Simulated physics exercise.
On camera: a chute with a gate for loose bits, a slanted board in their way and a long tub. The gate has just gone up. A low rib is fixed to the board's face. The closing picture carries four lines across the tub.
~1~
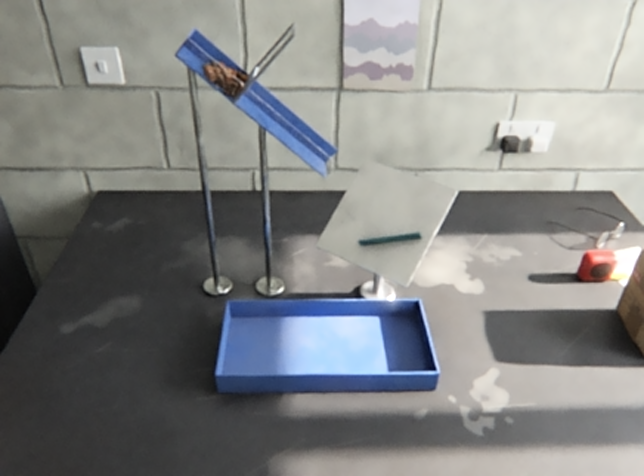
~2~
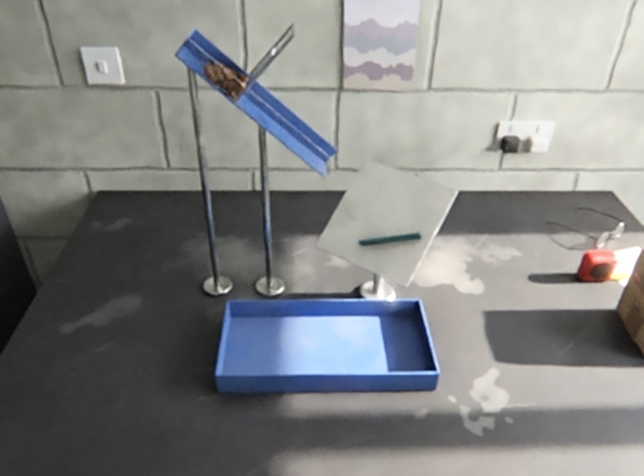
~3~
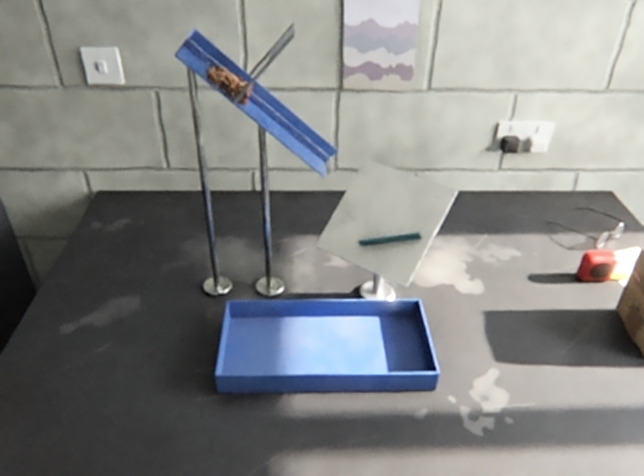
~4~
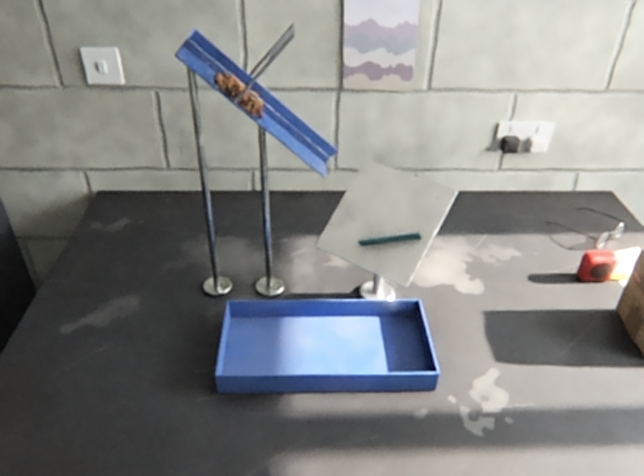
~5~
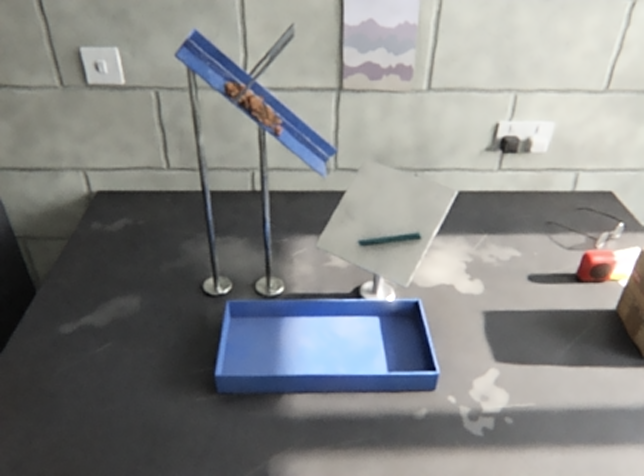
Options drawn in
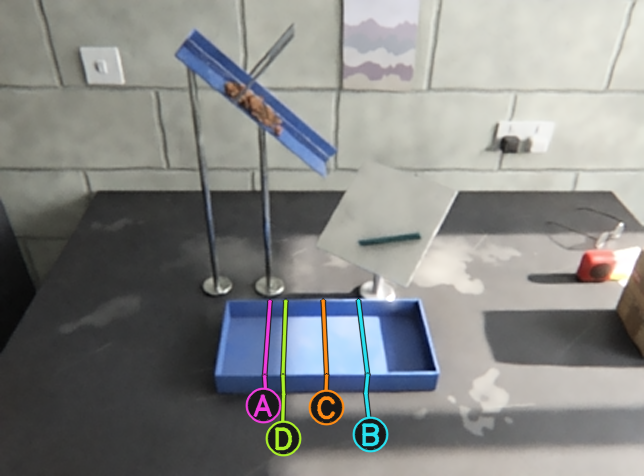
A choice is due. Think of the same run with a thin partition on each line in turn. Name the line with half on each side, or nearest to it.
The best line is C.
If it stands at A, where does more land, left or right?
Right.
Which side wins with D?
The right side.
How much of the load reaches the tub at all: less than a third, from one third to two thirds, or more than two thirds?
From one third to two thirds.
On the marked copy, line A crosses the front rim at (264, 375); line B crosses the front rim at (367, 374); line C crosses the front rim at (326, 374); line D crosses the front rim at (283, 375).
Choosing A, of what is caught, none at all on the left of the divider, the whole lot on the right.
Choosing B, of what is caught, all but a few on the left of the divider, a small share on the right.
Choosing C, of what is caught, close to half on the left of the divider, close to half on the right.
Choosing D, of what is caught, none at all on the left of the divider, the whole lot on the right.
